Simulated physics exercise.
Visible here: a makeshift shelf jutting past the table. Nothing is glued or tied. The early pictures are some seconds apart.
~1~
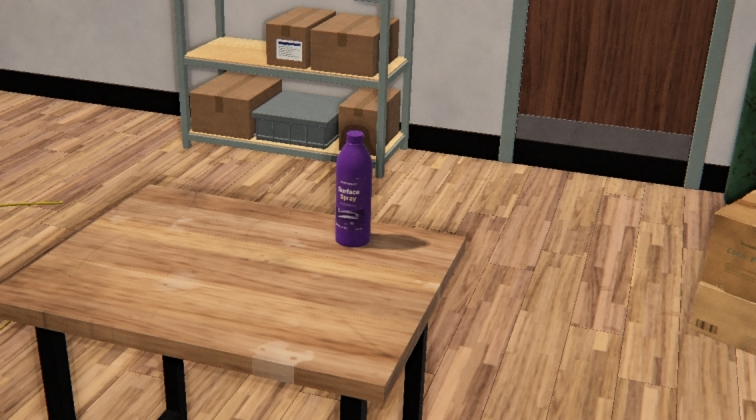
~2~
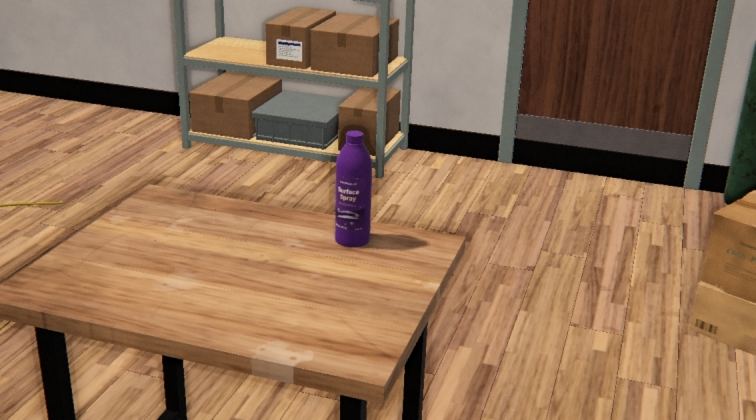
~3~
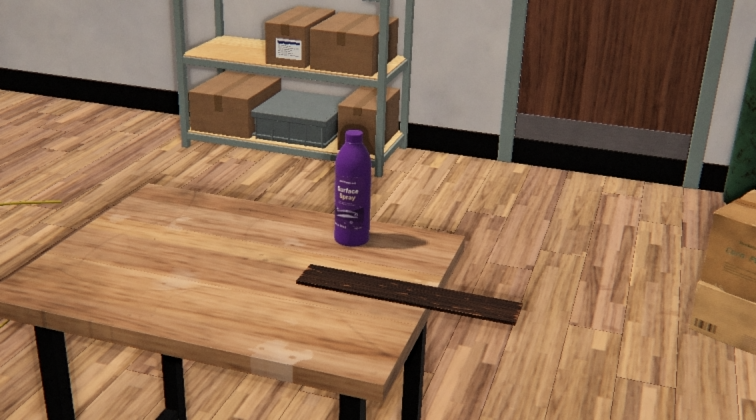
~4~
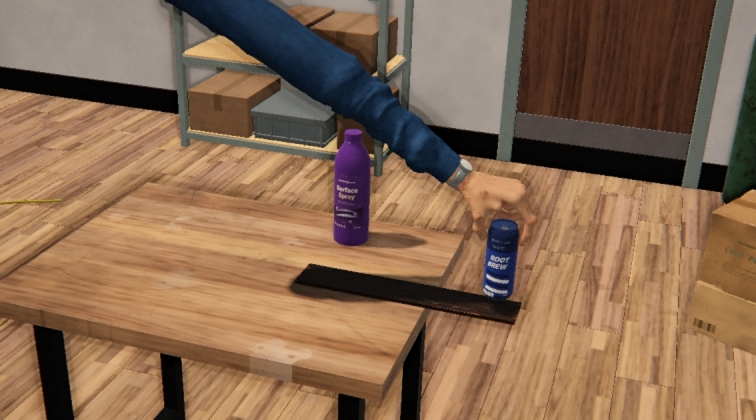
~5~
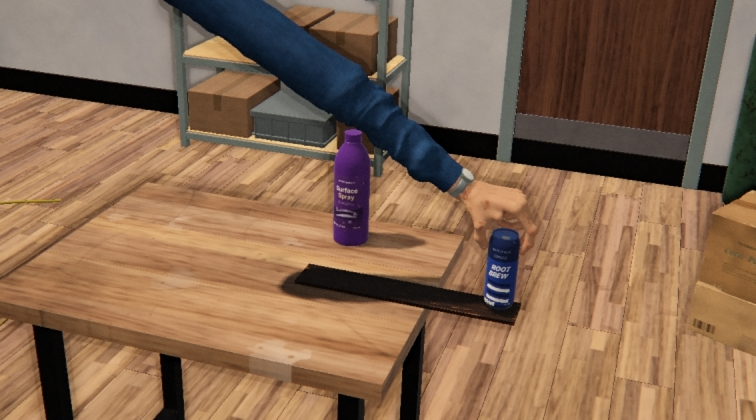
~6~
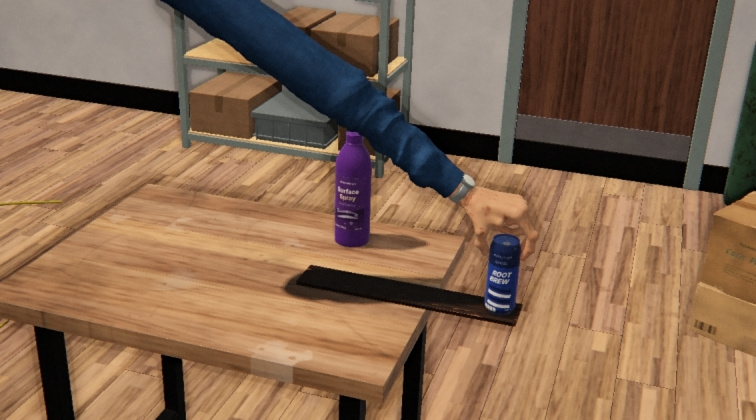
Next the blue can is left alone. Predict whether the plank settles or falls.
Falls.
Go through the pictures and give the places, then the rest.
The last thing is not in view yet; purple bottle (354, 188), in the first picture.
The last thing is not in view yet; purple bottle (354, 188), in the second picture.
The last thing is not in view yet; purple bottle (353, 187), in the third picture.
Coming down; blue can (501, 261); purple bottle (352, 186), in the fourth picture.
Coming down; blue can (502, 270); purple bottle (352, 187), in the fifth picture.
In place under the hand; blue can (503, 275); purple bottle (353, 188), in the sixth picture.
Then, 0.40 s later than the last frame, blue can now down on the floor or falling; black plank tilted by 58°.
Then, 0.60 s later than the last frame, black plank now down on the floor or falling.
Then, 0.80 s later than the last frame, things are still on the move.
When it is over, down on the floor or falling, blue can and black plank; purple bottle as before. The plank goes over.
